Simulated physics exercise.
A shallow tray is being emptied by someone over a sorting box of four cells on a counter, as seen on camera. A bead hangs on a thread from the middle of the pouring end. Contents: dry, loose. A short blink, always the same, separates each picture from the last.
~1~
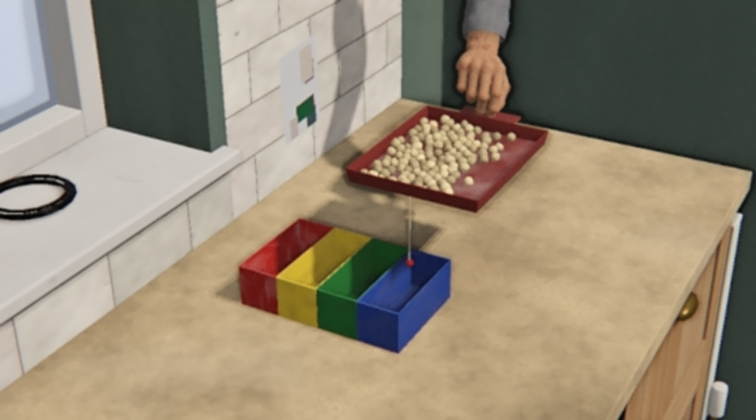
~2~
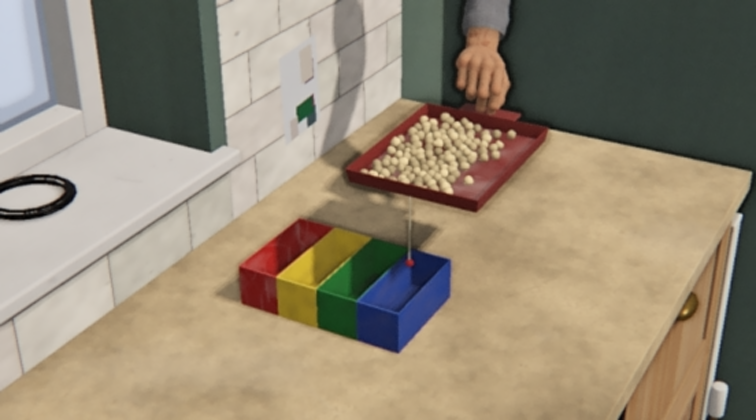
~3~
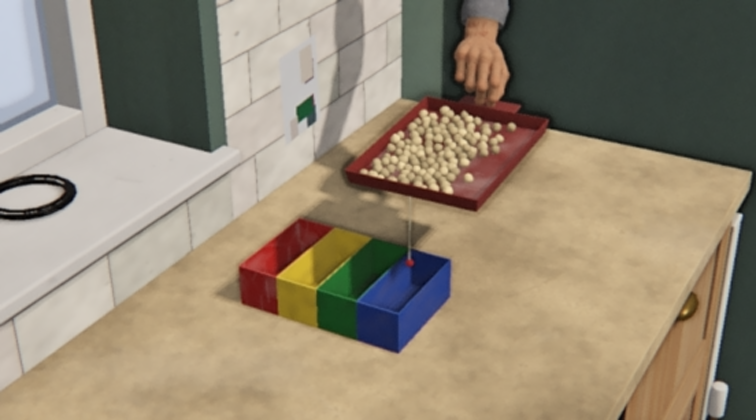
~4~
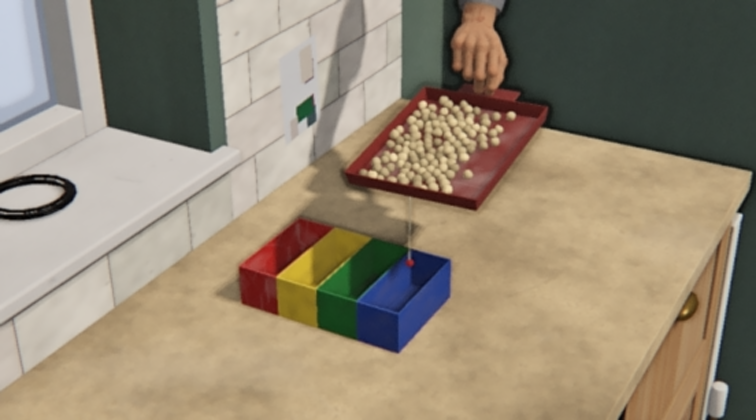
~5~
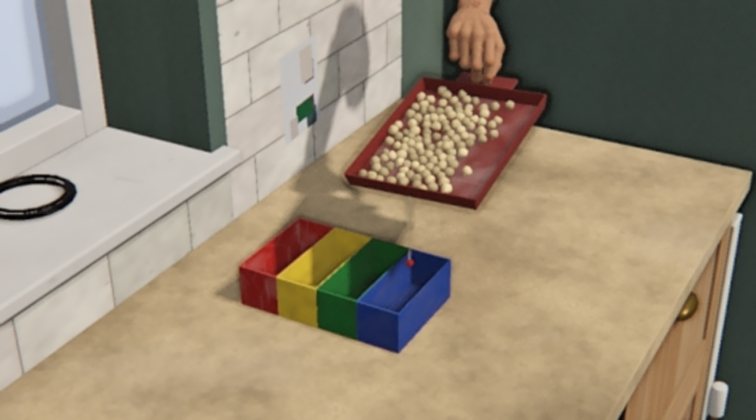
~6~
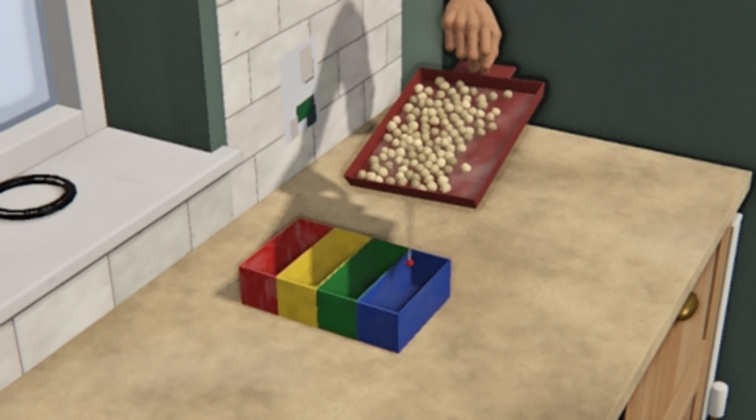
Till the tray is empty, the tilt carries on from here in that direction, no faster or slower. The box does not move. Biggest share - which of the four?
Green.
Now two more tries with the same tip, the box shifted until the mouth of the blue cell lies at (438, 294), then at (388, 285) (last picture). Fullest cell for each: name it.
First place: The yellow one; second place: The green one.
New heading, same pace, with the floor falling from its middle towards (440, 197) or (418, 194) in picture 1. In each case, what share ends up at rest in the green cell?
Lab note: Try one about 0 %, try two 20 %.
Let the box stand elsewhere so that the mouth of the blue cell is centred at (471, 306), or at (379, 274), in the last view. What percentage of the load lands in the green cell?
Trial 1 around 10 percent, trial 2 around 40 percent.
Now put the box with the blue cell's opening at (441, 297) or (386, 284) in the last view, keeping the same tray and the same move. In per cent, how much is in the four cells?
First about 100, then 90 per cent.
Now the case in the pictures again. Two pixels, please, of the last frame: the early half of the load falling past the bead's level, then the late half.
At about (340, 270), then at (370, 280).
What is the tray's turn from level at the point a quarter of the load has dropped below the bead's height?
It is at around 115 degrees by then.
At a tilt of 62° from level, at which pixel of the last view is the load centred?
The middle of the pieces sits at roughly (397, 144).
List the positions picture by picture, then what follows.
Corners of the pouring end at (349, 168) and (477, 199), level; middle of the load at (438, 153), macadamia nuts; bead on its thread at (410, 263); red cell at (259, 287); yellow cell at (297, 299); green cell at (337, 311); blue cell at (378, 324), in the first picture.
Corners of the pouring end at (349, 168) and (477, 199), level; middle of the load at (438, 152), in the second picture.
Corners of the pouring end at (349, 169) and (476, 198), tipped barely, lowest at the left corner; middle of the load at (438, 148), in the third picture.
Corners of the pouring end at (348, 171) and (475, 198), tipped a little, lowest at the left corner; middle of the load at (437, 142), in the fourth picture.
Corners of the pouring end at (347, 173) and (474, 197), tipped a little, lowest at the left corner; middle of the load at (436, 137), in the fifth picture.
Corners of the pouring end at (347, 174) and (473, 197), tipped clearly, lowest at the left corner; middle of the load at (434, 132); red cell at (259, 287); yellow cell at (297, 299); green cell at (337, 311); blue cell at (378, 324), in the sixth picture.
Soon after the last picture, tray tipped steeply; all on the tray.
A little later, tray tipped right over; all on the tray.
Later still, tray tipped past a quarter turn; about half in the green cell; about a quarter in the yellow cell; about a quarter in the blue cell; a stray few in the red cell; a small part falling or outside the box.
At rest, tray tipped past a quarter turn; about half in the green cell; about a quarter in the yellow cell; about a quarter in the blue cell; a stray few in the red cell; a small part outside the box.
